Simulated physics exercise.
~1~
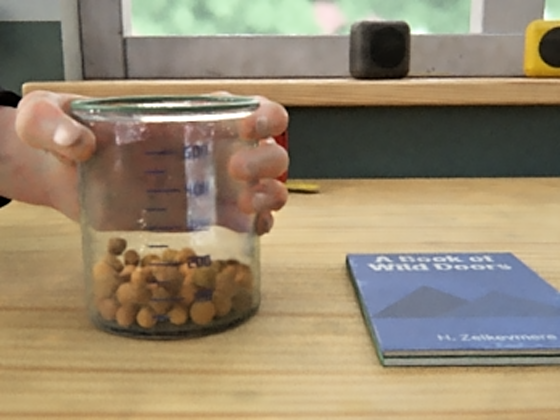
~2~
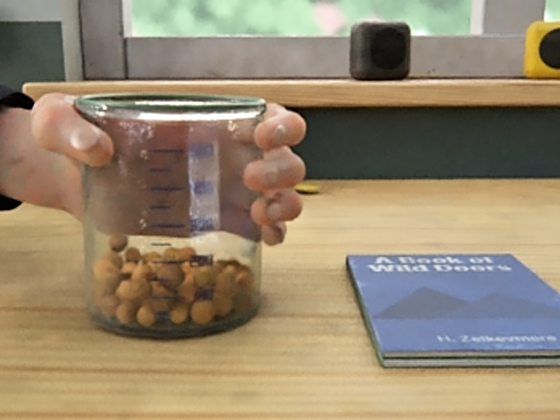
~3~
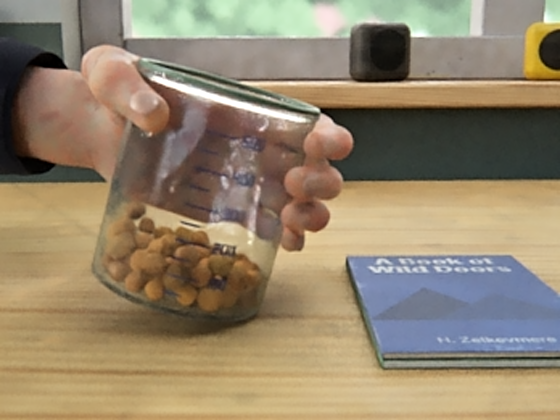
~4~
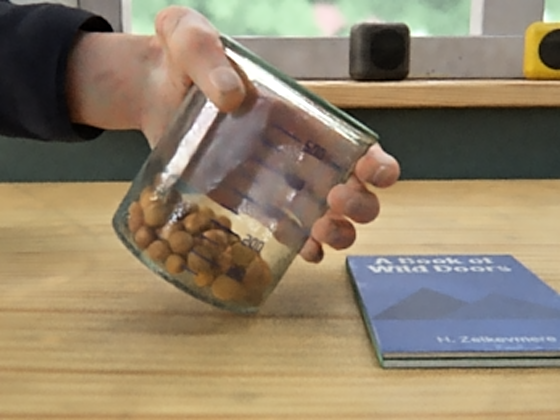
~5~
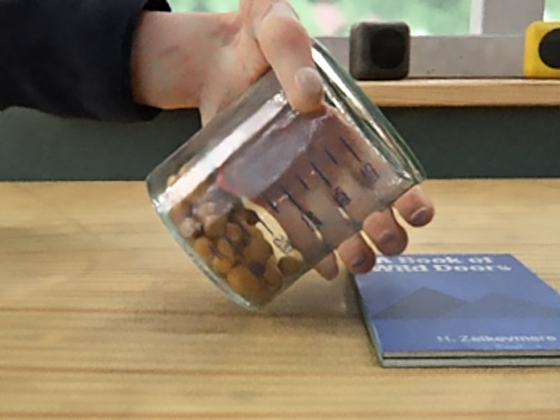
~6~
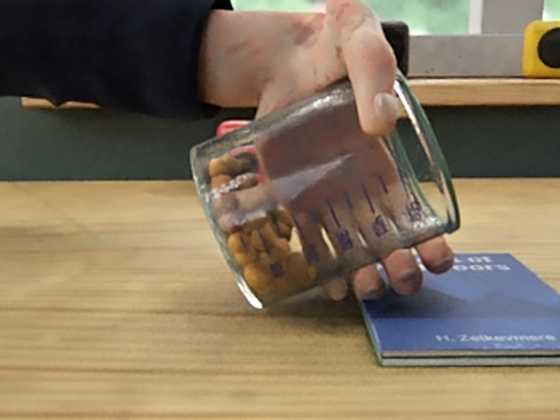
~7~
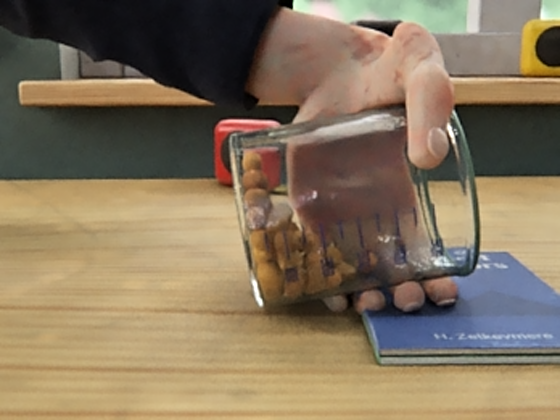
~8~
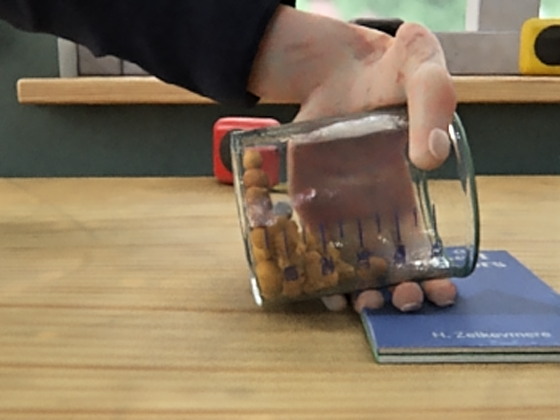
A hand tipping a clear beaker of small brown balls rightward onto its side against a blue book, the balls staying inside.
